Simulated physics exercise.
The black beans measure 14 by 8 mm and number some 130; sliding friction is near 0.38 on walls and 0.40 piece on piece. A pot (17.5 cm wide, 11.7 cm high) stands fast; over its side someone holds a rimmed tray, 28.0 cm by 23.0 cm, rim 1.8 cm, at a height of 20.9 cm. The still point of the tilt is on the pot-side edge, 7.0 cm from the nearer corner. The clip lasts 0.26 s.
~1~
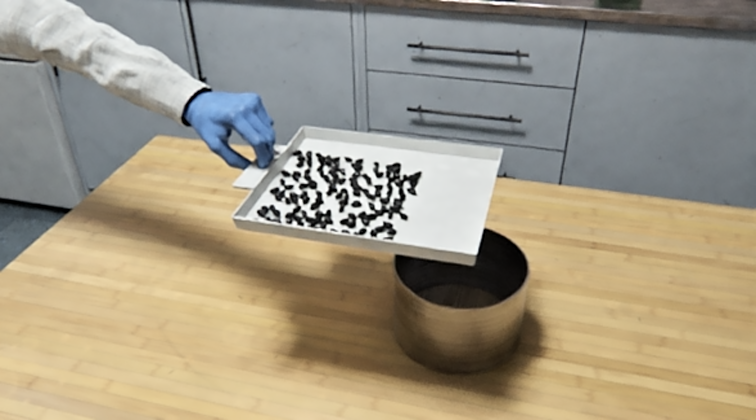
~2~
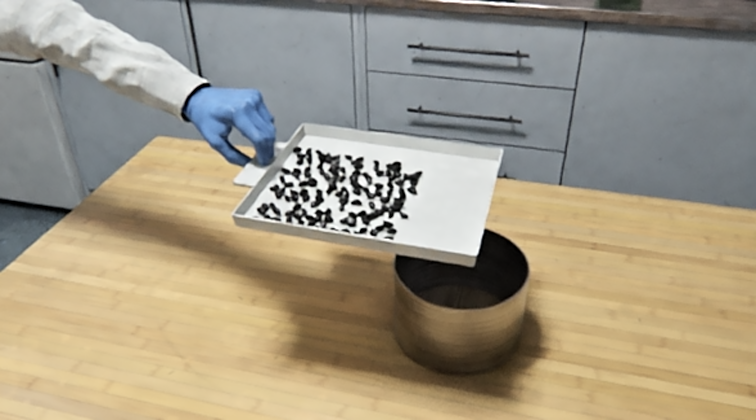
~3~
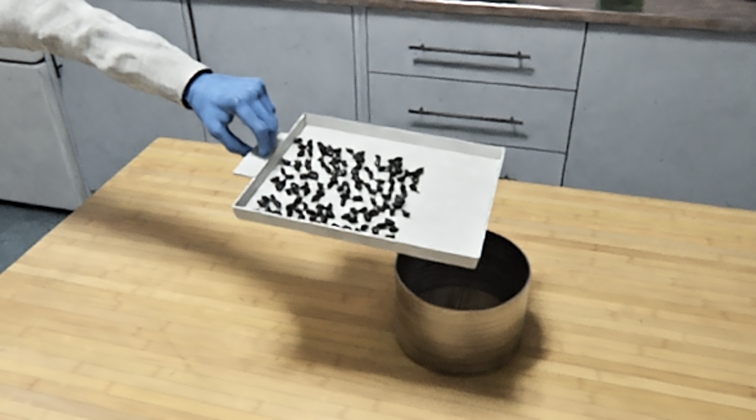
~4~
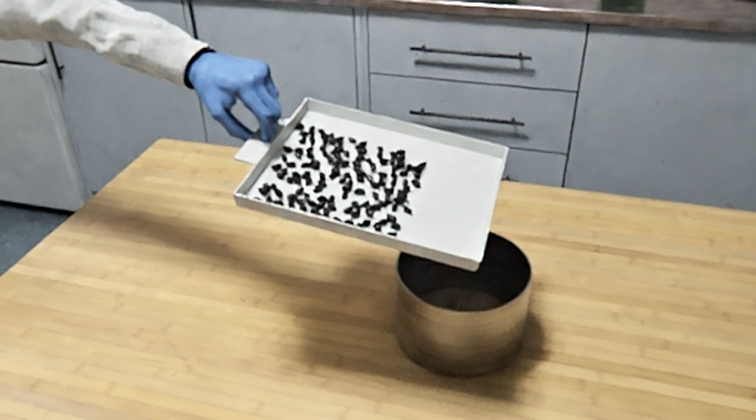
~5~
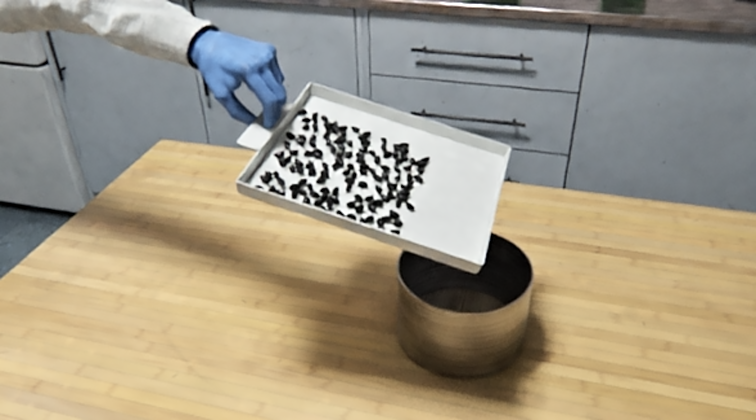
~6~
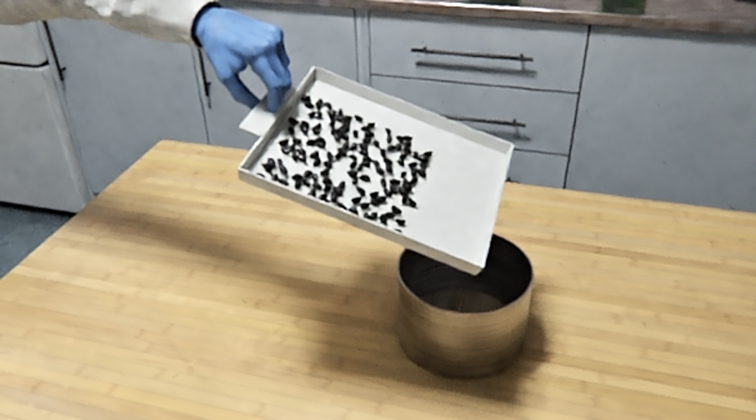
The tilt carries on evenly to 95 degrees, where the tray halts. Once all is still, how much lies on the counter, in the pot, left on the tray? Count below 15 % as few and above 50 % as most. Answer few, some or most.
Counter: Most, pot: Few, tray: Few.
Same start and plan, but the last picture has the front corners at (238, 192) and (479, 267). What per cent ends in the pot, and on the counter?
Pot 0, counter 100.
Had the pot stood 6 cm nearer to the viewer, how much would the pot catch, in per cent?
It would be near 55 per cent.
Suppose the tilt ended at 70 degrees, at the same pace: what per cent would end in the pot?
It would be near 5 per cent.
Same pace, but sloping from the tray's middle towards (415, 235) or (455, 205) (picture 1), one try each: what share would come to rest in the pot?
Some 0 and 30 per cent.
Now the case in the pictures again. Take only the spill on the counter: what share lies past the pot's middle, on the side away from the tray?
Some 90 per cent.
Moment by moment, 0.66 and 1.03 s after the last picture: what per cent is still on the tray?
In turn: 40, 15.
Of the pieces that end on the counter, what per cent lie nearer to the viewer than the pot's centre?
Some 90 per cent.
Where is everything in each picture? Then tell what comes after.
Tray tilt 0 degrees, front corners at (235, 216) and (474, 252); middle of the pieces at (344, 190); pot at (461, 263), in the first picture.
Tray tilt 1 degrees, front corners at (235, 213) and (474, 253); middle of the pieces at (345, 189), in the second picture.
Tray tilt 4 degrees, front corners at (235, 205) and (476, 256), lowest corner right front; middle of the pieces at (346, 183), in the third picture.
Tray tilt 9 degrees, front corners at (237, 193) and (478, 259), lowest corner right front; middle of the pieces at (348, 175), in the fourth picture.
Tray tilt 14 degrees, front corners at (239, 181) and (480, 262), lowest corner right front; middle of the pieces at (351, 166), in the fifth picture.
Tray tilt 19 degrees, front corners at (242, 168) and (481, 264), lowest corner right front; middle of the pieces at (354, 157); pot at (465, 267), in the sixth picture.
Then, 0.40 s after the last picture, tilt 56 degrees; the tray holds 100 %, the pot 0 %.
Then, 0.66 s after the last picture, tilt 80 degrees; the tray holds 40 %, the pot 0 %.
Then, 1.03 s after the last picture, tilt 95 degrees; the tray holds 15 %, the pot 5 %.
In the end, counter 85 %, pot 10 %, tray 10 %.
